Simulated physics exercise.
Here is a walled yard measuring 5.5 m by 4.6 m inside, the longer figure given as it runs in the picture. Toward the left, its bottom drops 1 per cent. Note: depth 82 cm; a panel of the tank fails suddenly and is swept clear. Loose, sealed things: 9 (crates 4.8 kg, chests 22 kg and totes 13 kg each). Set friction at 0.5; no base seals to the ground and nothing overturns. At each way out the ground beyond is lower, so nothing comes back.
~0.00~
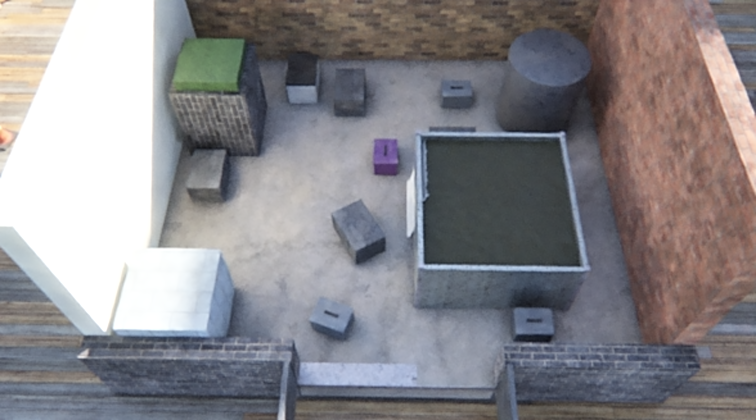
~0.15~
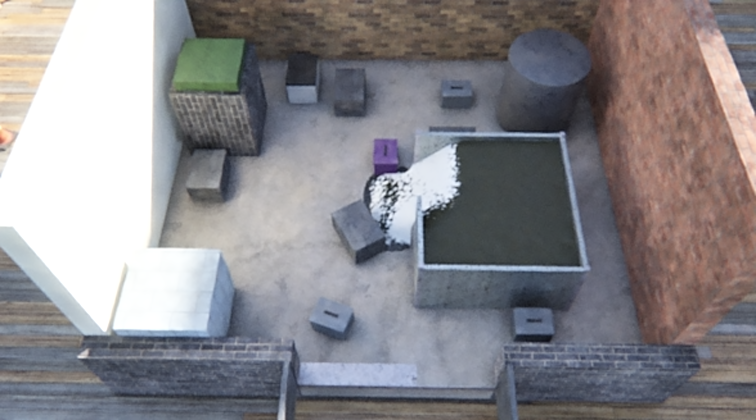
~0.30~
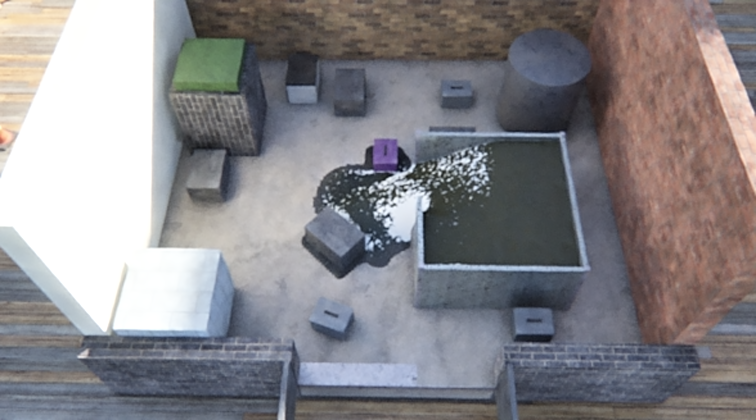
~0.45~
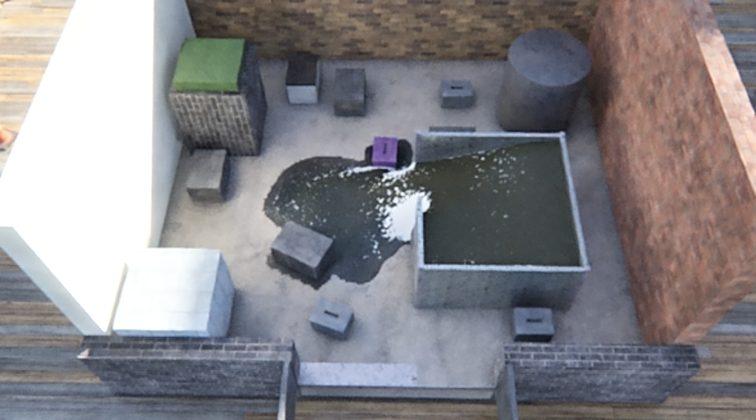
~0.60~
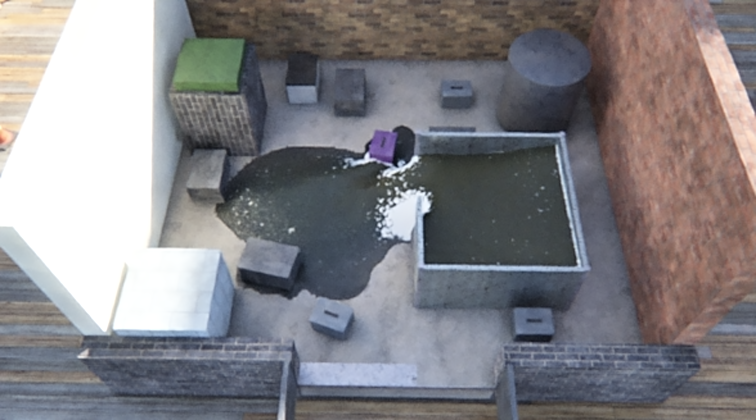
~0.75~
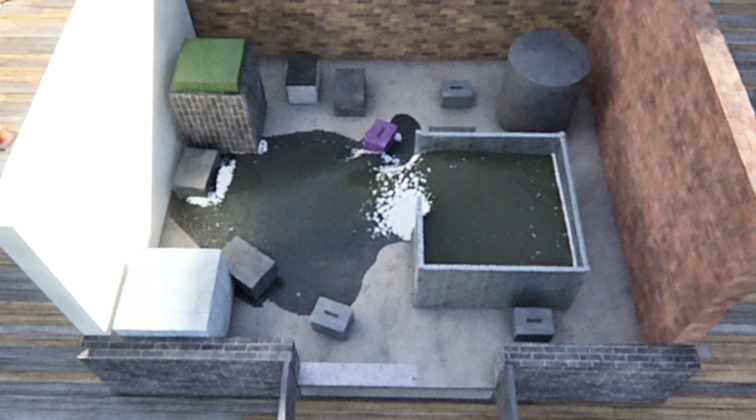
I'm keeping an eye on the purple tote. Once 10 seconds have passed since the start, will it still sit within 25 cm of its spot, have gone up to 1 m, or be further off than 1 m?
It will have gone up to 1 m.
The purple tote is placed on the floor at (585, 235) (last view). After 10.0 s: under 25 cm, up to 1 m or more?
I'd say it does not really move.
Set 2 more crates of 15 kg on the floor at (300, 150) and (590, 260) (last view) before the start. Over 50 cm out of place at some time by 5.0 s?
Well, the first one is higher and the other lower.
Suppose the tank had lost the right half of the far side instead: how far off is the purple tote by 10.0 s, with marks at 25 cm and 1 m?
Outcome for the purple tote: It remains nearly still.
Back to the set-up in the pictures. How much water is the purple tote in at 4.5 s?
Close to 6 centimetres.
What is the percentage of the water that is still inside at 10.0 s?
Around 82 per cent of the water is still in there.
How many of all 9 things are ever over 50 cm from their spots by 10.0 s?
The answer here is 6.
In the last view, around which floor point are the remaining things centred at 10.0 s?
Near (425, 192).
After 2.0 s the purple tote is near (372, 100), 0.9 m from its start, aground; 0 of 9 are out; 3 afloat.
After 4.5 s the purple tote is near (375, 104), 0.8 m from its start, aground; 0 of 9 are out; 2 afloat.
After 7.0 s the purple tote is near (384, 123), 0.5 m from its start, aground; 1 of 9 are out; 3 afloat.
After 10.0 s the purple tote is near (384, 123), 0.5 m from its start, aground; 1 of 9 are out; 3 afloat.
